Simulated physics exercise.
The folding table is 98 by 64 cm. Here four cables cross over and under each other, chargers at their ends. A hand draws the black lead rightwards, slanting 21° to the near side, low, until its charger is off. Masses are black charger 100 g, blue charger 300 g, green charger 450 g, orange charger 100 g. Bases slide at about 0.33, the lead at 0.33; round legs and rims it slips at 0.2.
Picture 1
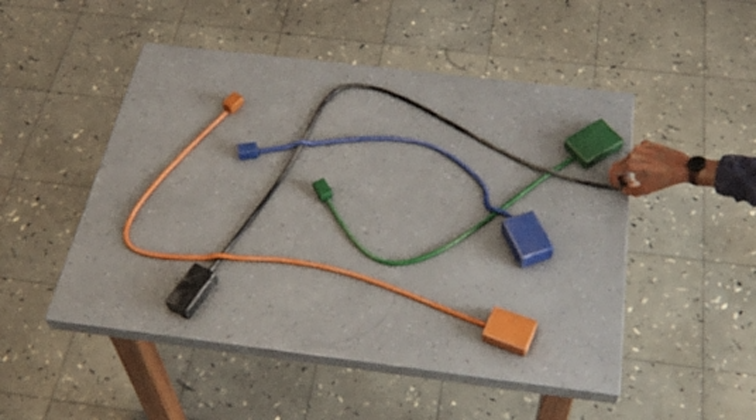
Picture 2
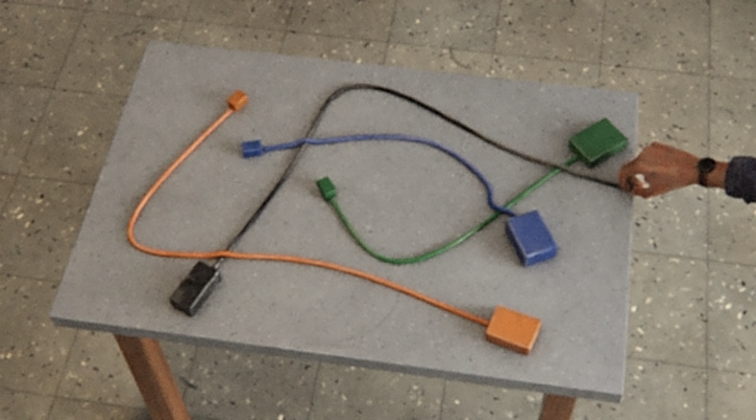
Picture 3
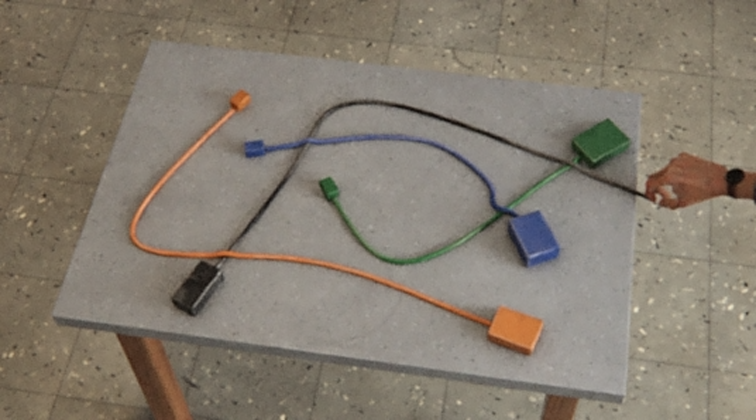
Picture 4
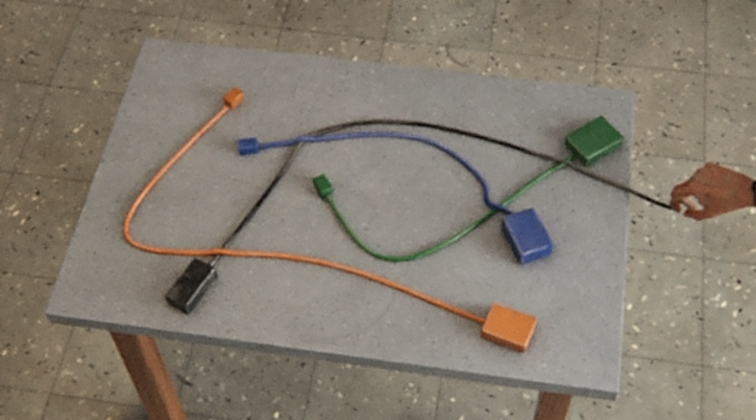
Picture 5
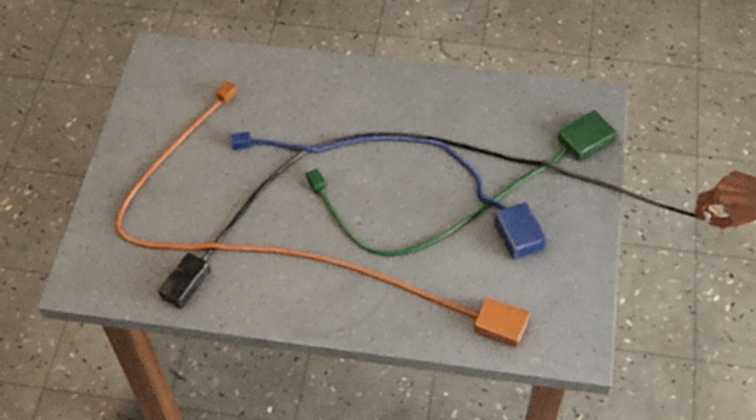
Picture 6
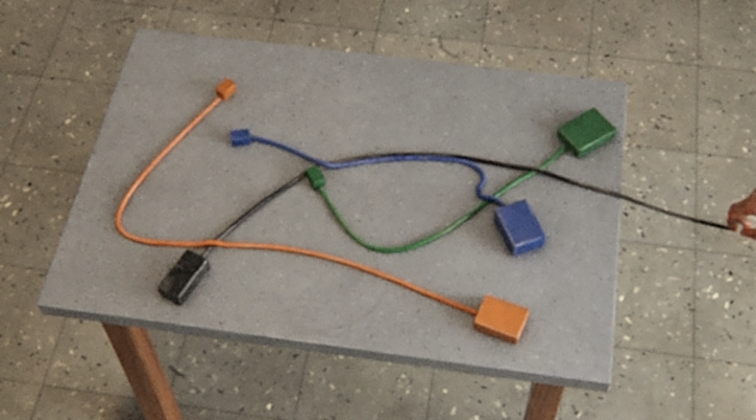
A black cable is drawn rightwards off the table's edge by a hand, its raised bend flattening and sliding down against the blue cable, which bends slightly, while the orange and green cables lie nearly still.
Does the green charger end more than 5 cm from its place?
The green charger keeps its place.
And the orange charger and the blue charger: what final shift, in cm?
About: Orange charger 6 cm, blue charger 6 cm.
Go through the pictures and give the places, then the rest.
In the first picture, green charger (594, 139); crossings (221, 257) orange over black, (302, 143) blue over black, (511, 210) blue over green, (554, 173) black over green; black lead runs through (469, 133) (369, 87) (302, 143) (245, 226); grip (619, 188).
In the second picture, black lead runs through (375, 87) (249, 224); grip (628, 189).
In the third picture, black lead runs through (393, 104) (251, 224); grip (655, 200).
In the fourth picture, black lead runs through (409, 123) (245, 222); grip (680, 211).
In the fifth picture, black lead runs through (426, 138) (238, 216); grip (705, 218).
In the sixth picture, green charger (587, 128); black lead runs through (570, 181) (450, 156) (338, 162) (244, 217); grip (737, 230).
Next, the black lead's tail end at (301, 243); black charger 16 cm off its start, green plug 15 cm off its start.
Then, the black lead's tail end at (456, 209); black charger 45 cm off its start, green plug 22 cm off its start.
After that, the black lead's tail end at (622, 223); black charger 74 cm off its start at (600, 203), green plug 36 cm off its start at (501, 241), blue plug 34 cm off its start at (422, 143).
Later, the black lead has left the top; black charger over the edge, blue plug 57 cm off its start, green plug 39 cm off its start.
At the end, the black lead has left the top; green charger 0 cm off its start at (587, 128), black charger over the edge, blue plug 57 cm off its start at (545, 175), green plug 39 cm off its start at (518, 239).
